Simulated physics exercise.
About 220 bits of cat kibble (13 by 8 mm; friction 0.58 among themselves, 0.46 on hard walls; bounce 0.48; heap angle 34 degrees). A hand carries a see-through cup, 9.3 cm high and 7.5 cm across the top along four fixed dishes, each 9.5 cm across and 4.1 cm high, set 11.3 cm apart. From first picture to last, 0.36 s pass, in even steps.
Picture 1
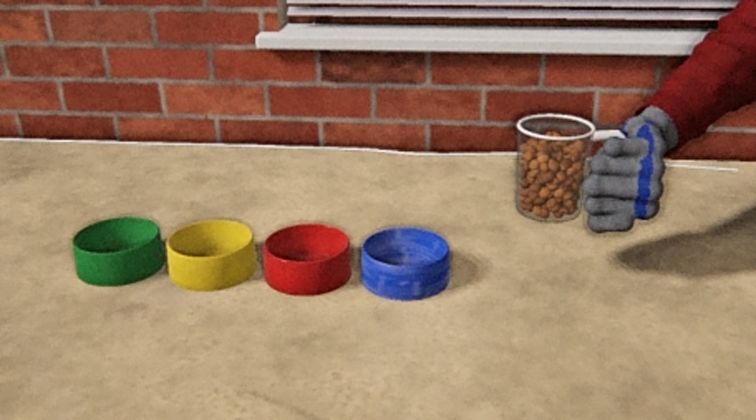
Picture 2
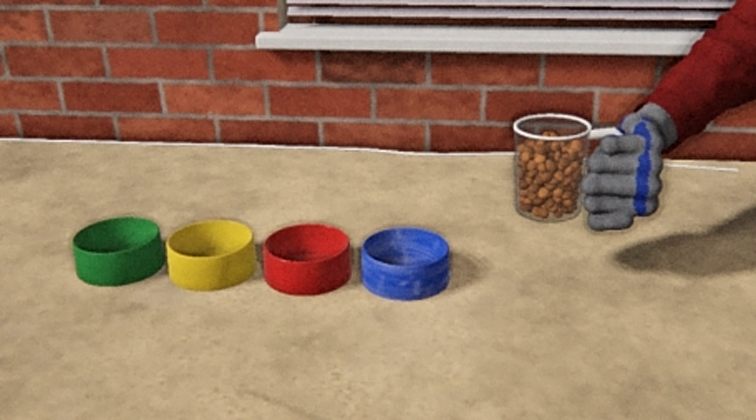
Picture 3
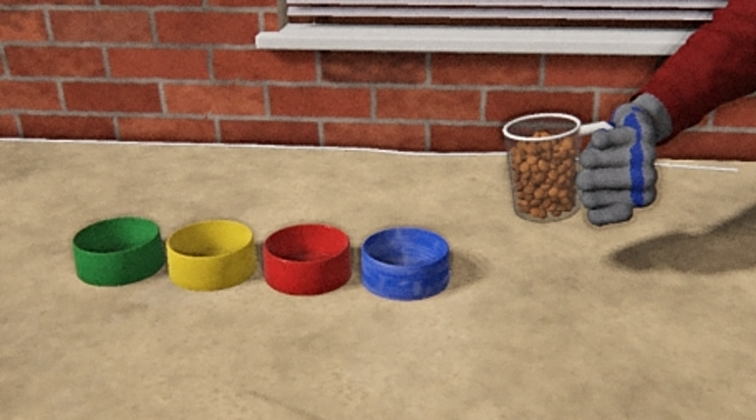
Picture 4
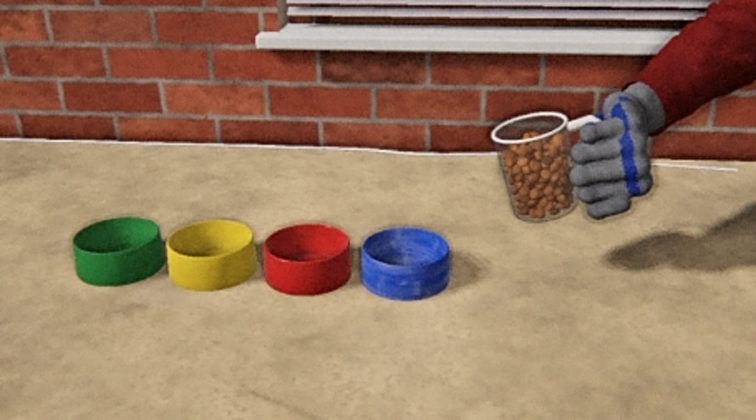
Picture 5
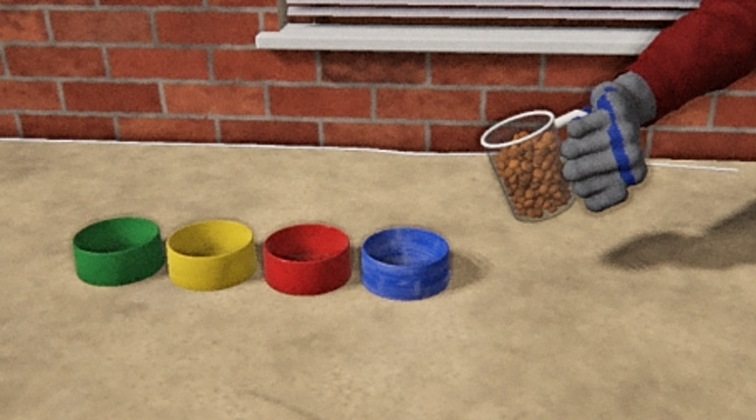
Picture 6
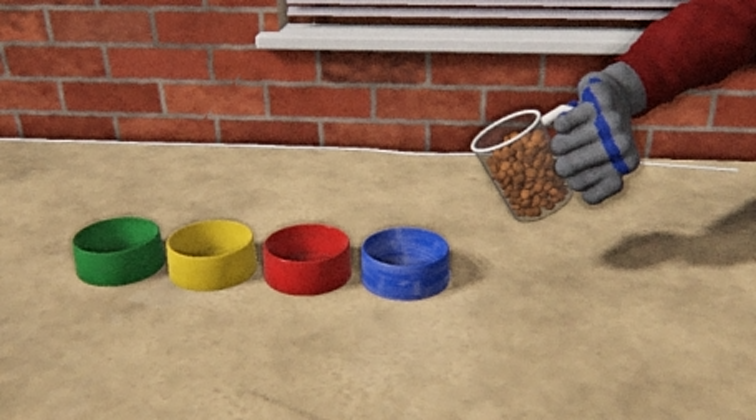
The footage shows a gloved hand holding a clear cup of brown kibble to the right of green, yellow, red and blue dishes, then gradually tilting it leftward while shifting it slightly left, the pieces remaining inside.
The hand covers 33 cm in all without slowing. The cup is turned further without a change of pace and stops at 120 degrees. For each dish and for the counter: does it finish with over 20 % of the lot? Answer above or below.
Red dish: Below; blue dish: Above; green dish: Below; yellow dish: Below; on the counter: Above.
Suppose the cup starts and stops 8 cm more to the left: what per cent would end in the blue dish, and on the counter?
In that case blue 0, counter 10.
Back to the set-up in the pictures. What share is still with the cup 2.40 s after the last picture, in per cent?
Roughly 0 per cent.
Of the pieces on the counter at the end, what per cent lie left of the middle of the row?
Some 10 per cent.
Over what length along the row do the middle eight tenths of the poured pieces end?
Roughly 12 cm.
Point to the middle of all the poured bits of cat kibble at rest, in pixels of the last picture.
Around (377, 268).
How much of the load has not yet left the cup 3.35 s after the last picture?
Some 0 per cent of the load.
Then, 1.44 s after the last picture, tilt 120 degrees; cup holds 0 %, red 10 %, blue 55 %.
Then, 2.40 s after the last picture, tilt 120 degrees; cup holds 0 %, red 10 %, blue 55 %.
Then, 3.35 s after the last picture, tilt 120 degrees; cup holds 0 %, red 10 %, blue 55 %.
In the end, red 10 %, blue 55 %, green 0 %, yellow 0 %, counter 35 %.
